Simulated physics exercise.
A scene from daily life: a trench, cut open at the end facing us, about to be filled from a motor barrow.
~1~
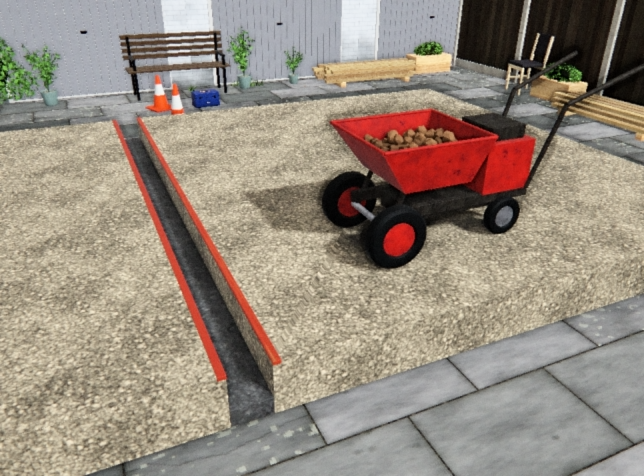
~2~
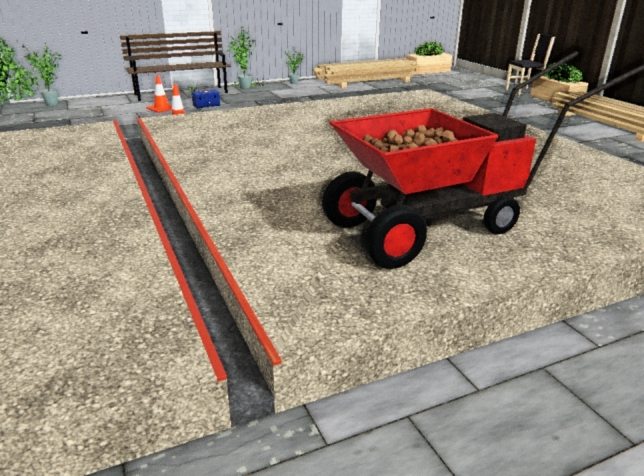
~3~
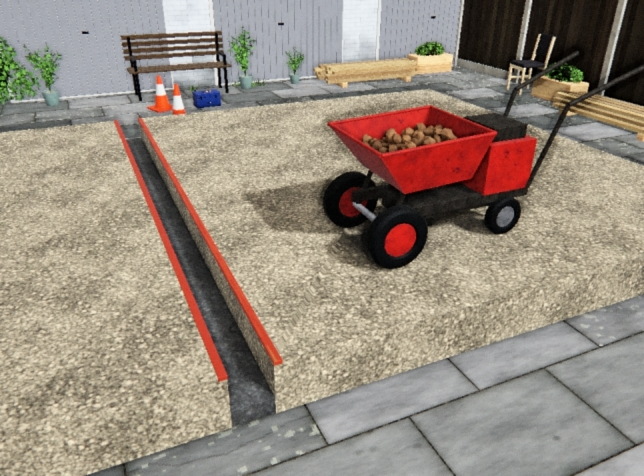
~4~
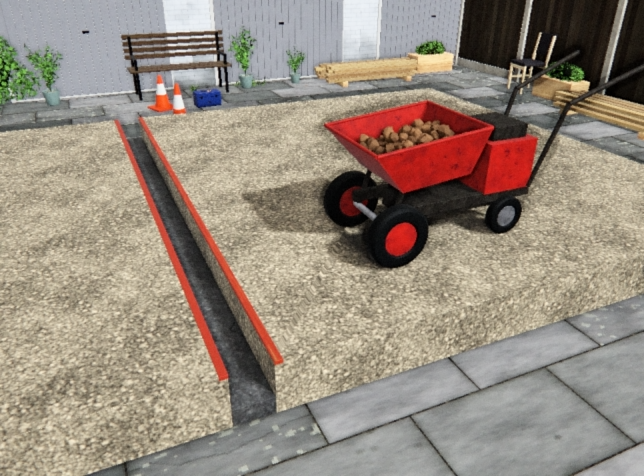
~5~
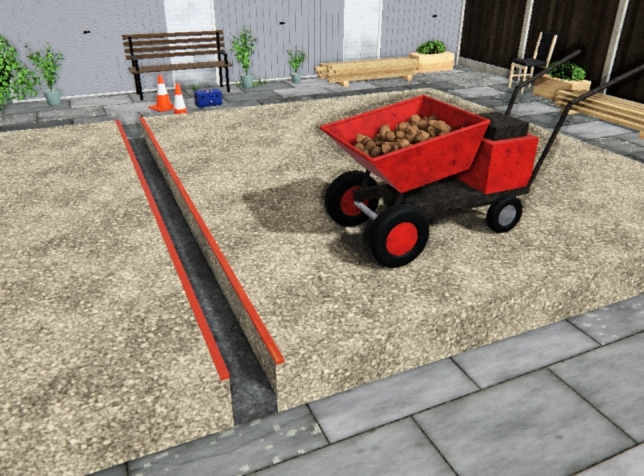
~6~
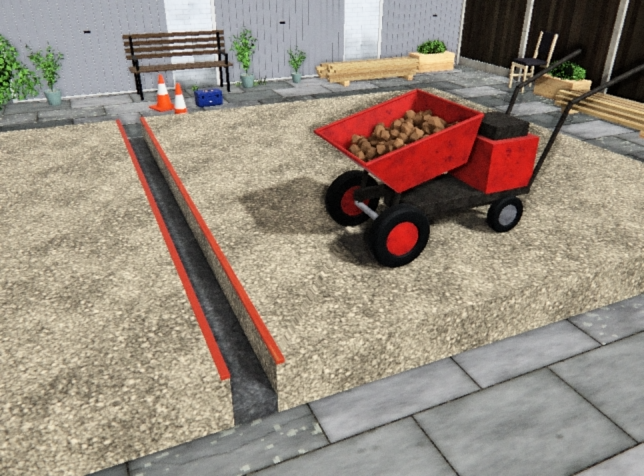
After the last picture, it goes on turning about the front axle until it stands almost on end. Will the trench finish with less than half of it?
Yes, less than half.
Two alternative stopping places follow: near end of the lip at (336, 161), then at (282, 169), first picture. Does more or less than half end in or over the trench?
To start, the greater share; after that, the lesser share.
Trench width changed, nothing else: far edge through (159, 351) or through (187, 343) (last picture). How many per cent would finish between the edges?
You'd get 20 in a hundred the first time and 20 in a hundred the second.
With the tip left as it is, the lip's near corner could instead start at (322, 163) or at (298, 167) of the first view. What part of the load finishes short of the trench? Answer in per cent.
You'd get 0 in a hundred the first time and 0 in a hundred the second.
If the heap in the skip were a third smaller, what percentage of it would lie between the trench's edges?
My guess is some 10 in a hundred.
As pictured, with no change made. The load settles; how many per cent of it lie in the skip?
Near 0 %.
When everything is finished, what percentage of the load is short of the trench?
Share of load: Near 80 %.
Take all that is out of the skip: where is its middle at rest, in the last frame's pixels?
The centre settles at about (260, 264).
Soon after the last picture, skip tipped steeply; all in the skip.
A little later, skip tipped steeply; most in the skip; a small part short of the trench; a stray few falling.
Later still, skip tipped right over; a small part in the skip; most short of the trench; a small part in or heaped over the trench; a stray few beyond it.
At rest, skip tipped right over; a stray few in the skip; most short of the trench; about a quarter in or heaped over the trench; a stray few beyond it.
